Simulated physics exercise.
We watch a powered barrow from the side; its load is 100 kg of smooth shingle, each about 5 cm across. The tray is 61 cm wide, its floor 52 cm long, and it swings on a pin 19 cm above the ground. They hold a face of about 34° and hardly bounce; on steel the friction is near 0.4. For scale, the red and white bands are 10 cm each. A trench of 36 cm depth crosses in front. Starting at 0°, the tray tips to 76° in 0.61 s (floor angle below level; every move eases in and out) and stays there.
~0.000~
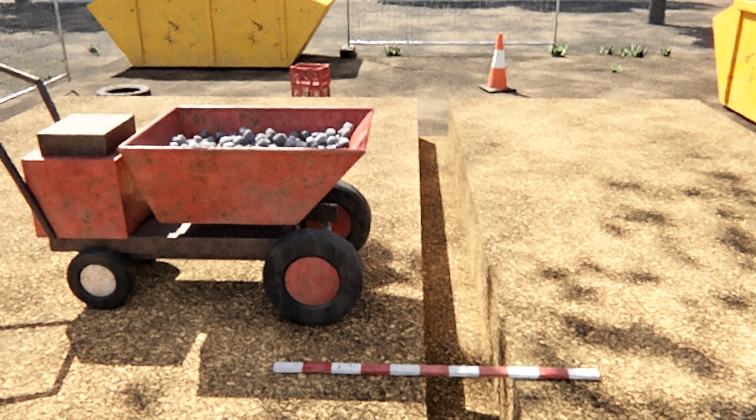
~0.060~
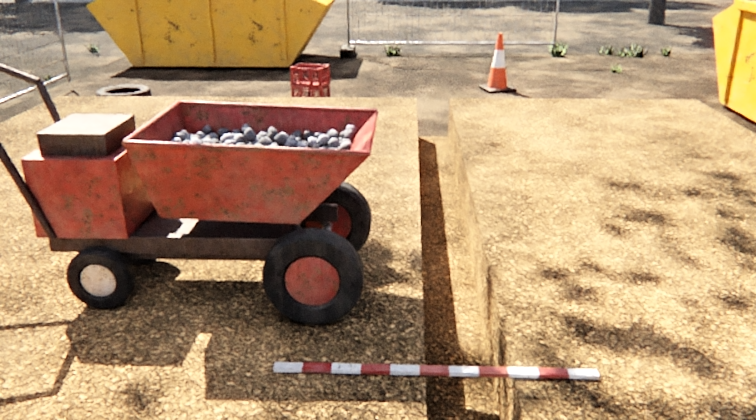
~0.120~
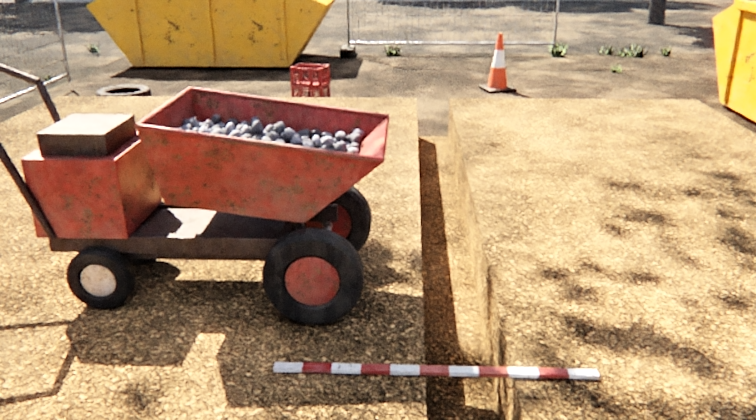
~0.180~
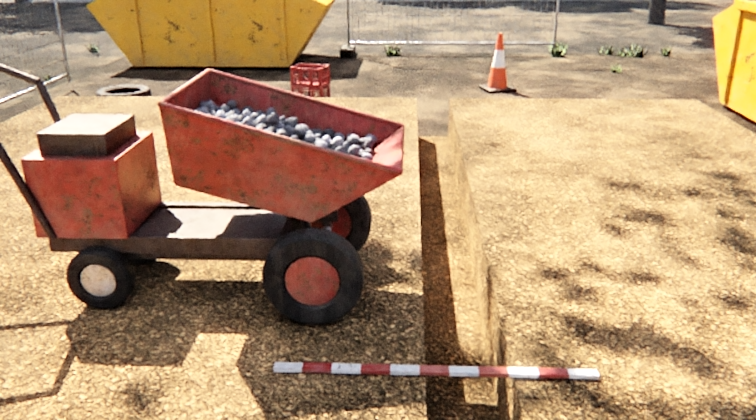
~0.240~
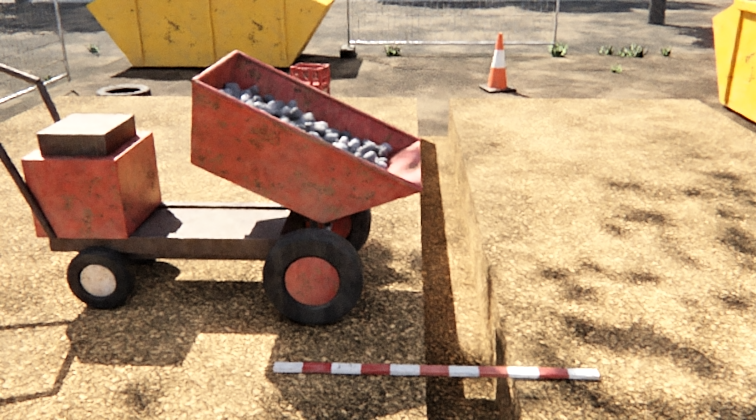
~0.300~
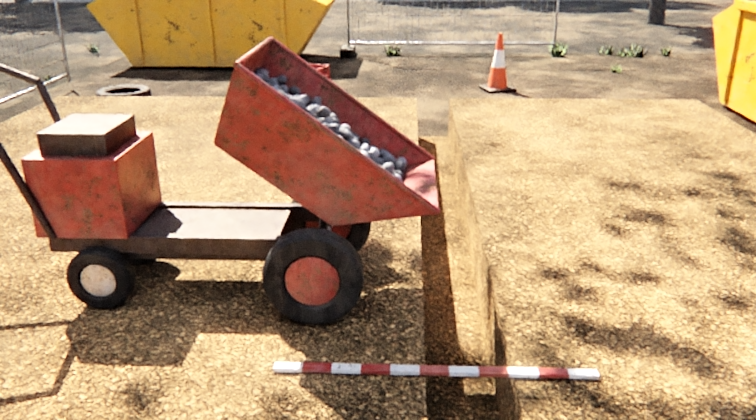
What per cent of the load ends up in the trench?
Some 39 per cent of it.
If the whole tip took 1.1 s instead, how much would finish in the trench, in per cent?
In that case some 50 per cent.
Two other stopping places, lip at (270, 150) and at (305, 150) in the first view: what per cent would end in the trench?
Near 75 per cent from the first place, 90 from the second.
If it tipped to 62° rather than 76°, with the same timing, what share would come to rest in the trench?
In that case some 40 per cent.
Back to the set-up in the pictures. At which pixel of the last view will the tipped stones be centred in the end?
Around (535, 287).
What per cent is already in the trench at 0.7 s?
Some 15 per cent.
After 0.5 s the floor is at 65°; 100 % in the tray; the foremost stones are at (436, 219).
After 0.7 s the floor is at 76°; 68 % in the tray, 15 % in the trench, 17 % past the trench; the foremost stones are at (537, 287).
After 1.1 s the floor is at 76°; 3 % in the tray, 35 % in the trench, 62 % past the trench; the foremost stones are at (746, 289).
After 3.0 s the floor is at 76°; 0 % in the tray, 39 % in the trench, 61 % past the trench; the foremost stones are past the picture's edge.
